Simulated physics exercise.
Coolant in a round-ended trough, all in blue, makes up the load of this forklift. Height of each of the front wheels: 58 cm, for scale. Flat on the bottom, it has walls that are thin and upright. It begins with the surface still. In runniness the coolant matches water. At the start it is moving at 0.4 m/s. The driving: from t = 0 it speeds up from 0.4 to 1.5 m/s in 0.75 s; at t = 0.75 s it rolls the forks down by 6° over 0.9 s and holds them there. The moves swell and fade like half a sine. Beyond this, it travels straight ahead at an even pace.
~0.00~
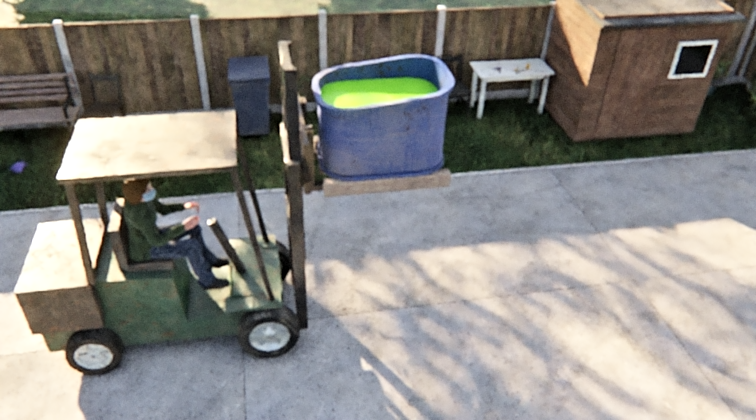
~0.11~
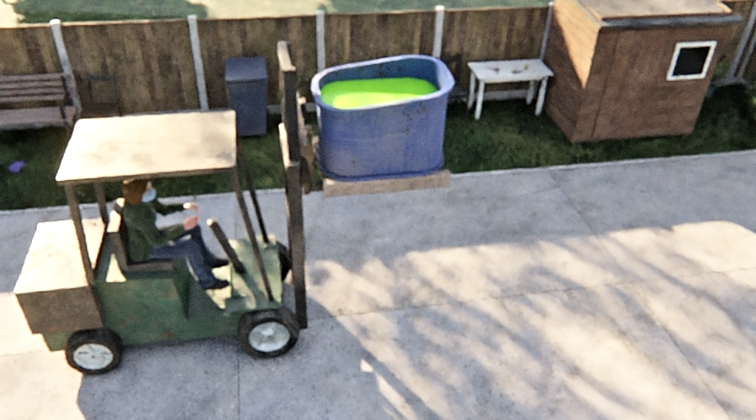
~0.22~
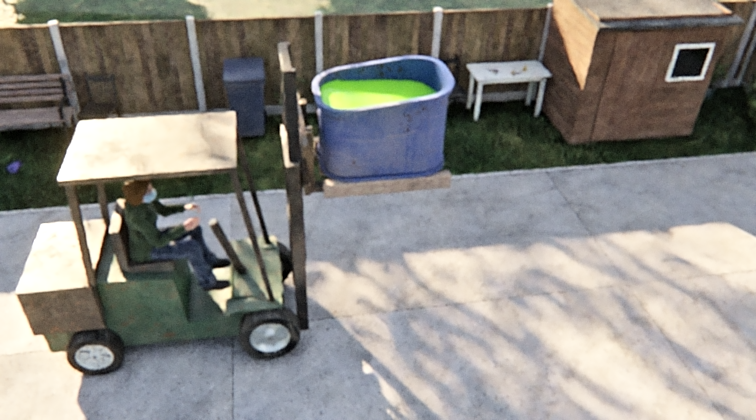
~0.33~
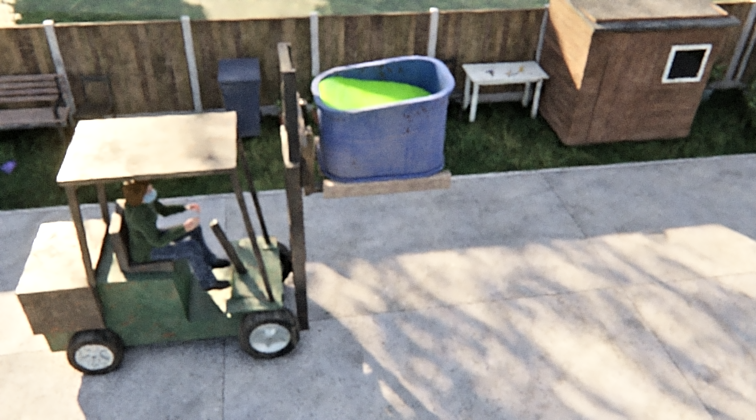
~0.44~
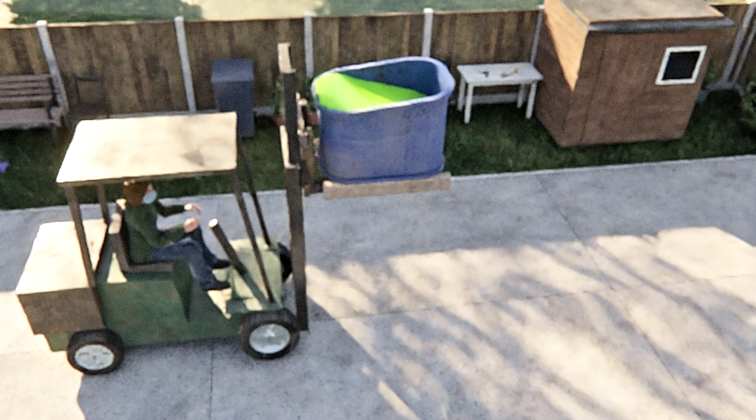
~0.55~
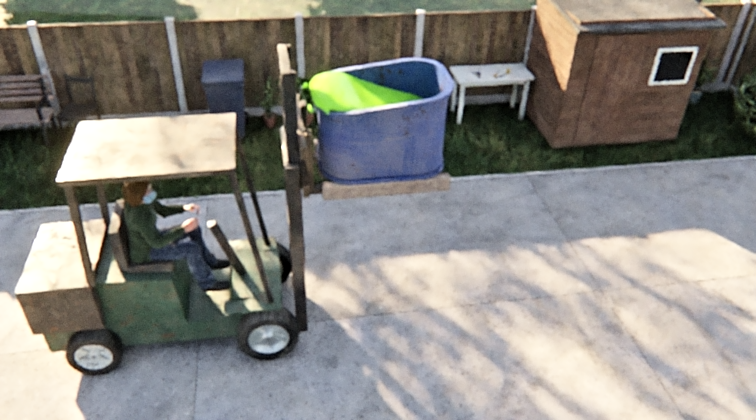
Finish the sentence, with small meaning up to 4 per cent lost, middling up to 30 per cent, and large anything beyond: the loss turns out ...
The loss turns out small.
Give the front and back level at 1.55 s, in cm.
Roughly 62 cm in front and 38 cm behind.
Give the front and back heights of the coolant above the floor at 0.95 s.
Around 52 cm toward the front, with 54 cm behind.
Then, 0.95 s in, it stands 55 cm high behind and 51 cm in front; 2 per cent has gone over the back.
Then, 1.55 s in, it stands 38 cm high behind and 62 cm in front; 2 per cent has gone over the back.
Then, 2.15 s in, it stands 53 cm high behind and 49 cm in front; 2 per cent has gone over the back.
Then, 4.64 s in, 2 per cent has gone over the back, 10 of 391 litres.
